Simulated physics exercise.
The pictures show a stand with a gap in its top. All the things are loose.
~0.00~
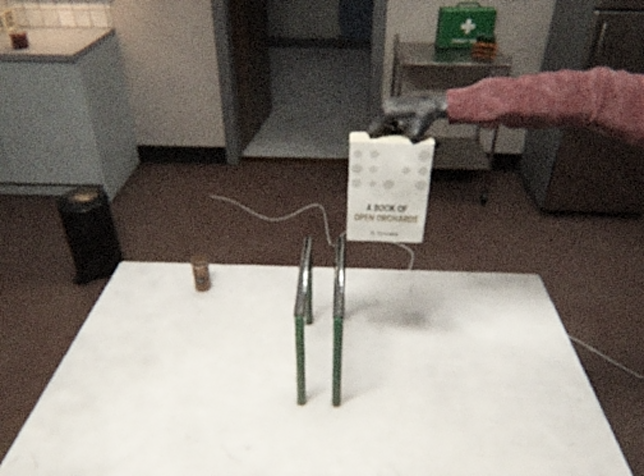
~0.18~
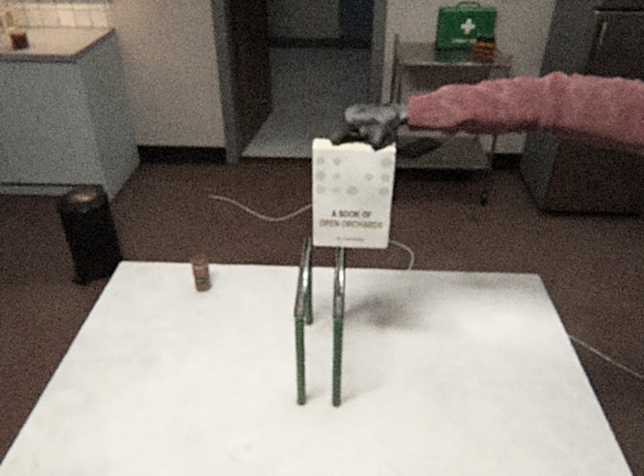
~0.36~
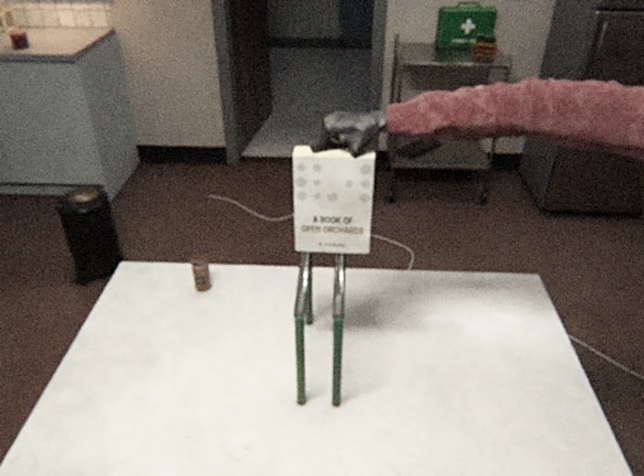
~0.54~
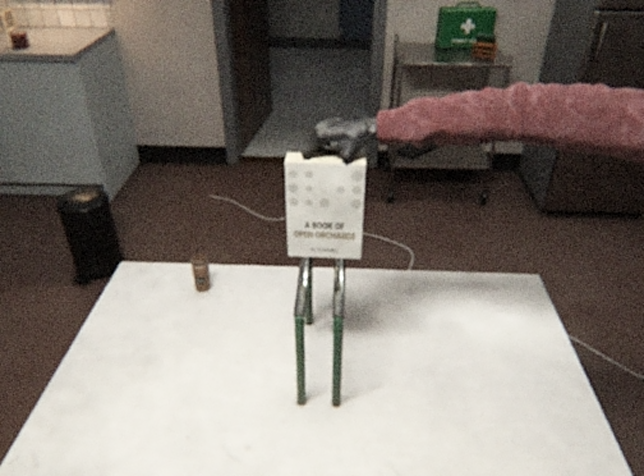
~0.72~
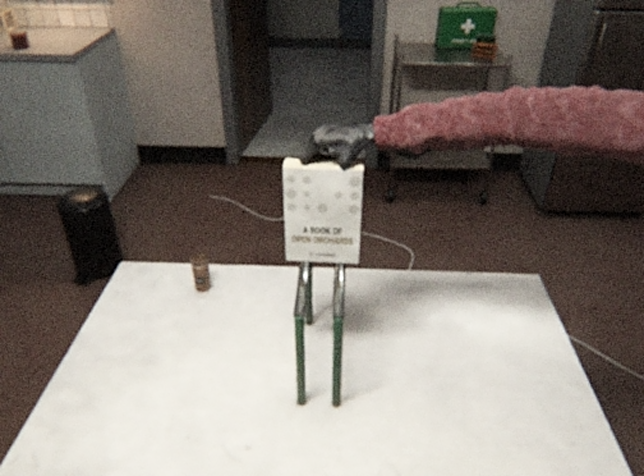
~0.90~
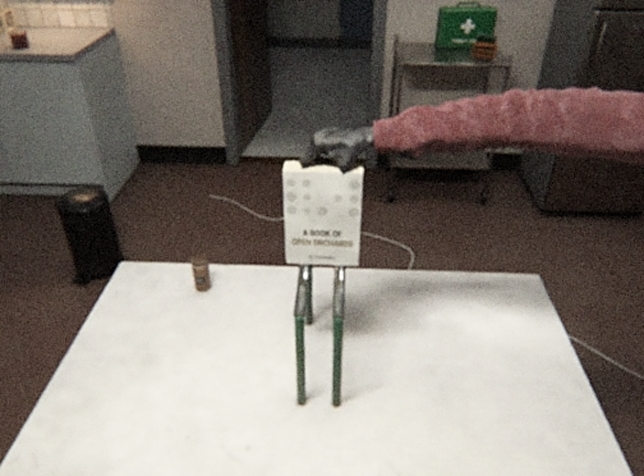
An arm in a fuzzy pink sleeve and dark glove reaches in from the right over a white table in a kitchen-like room, seen from slightly above by a still camera. A narrow green-edged stand with a gap in its top stands mid-table, with a small brown shaker to its left. The hand carries an upright white book leftward and slightly down, then holds it still above the gap.
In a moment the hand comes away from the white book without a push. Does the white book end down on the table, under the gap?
As it turns out, it is caught.
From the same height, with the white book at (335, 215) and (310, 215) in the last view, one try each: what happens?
First, it is caught; second, it stays on top.
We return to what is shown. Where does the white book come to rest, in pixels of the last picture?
Around (323, 229).
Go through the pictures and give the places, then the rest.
In the first picture, being brought over the gap; white book (388, 190); brown shaker (201, 273).
In the second picture, being brought over the gap; white book (352, 196); brown shaker (201, 273).
In the third picture, being brought over the gap; white book (333, 202); brown shaker (201, 273).
In the fourth picture, being brought over the gap; white book (325, 208); brown shaker (201, 273).
In the fifth picture, being brought over the gap; white book (323, 213); brown shaker (201, 273).
In the sixth picture, held still over the gap; white book (323, 216); brown shaker (201, 273).
After 1.10 s, white book slid a little near (323, 228).
After 1.20 s, white book resting near (325, 230).
At rest (1.9 s), both in place. Seen from the same camera at the end, white book near (323, 229). The book lodges.
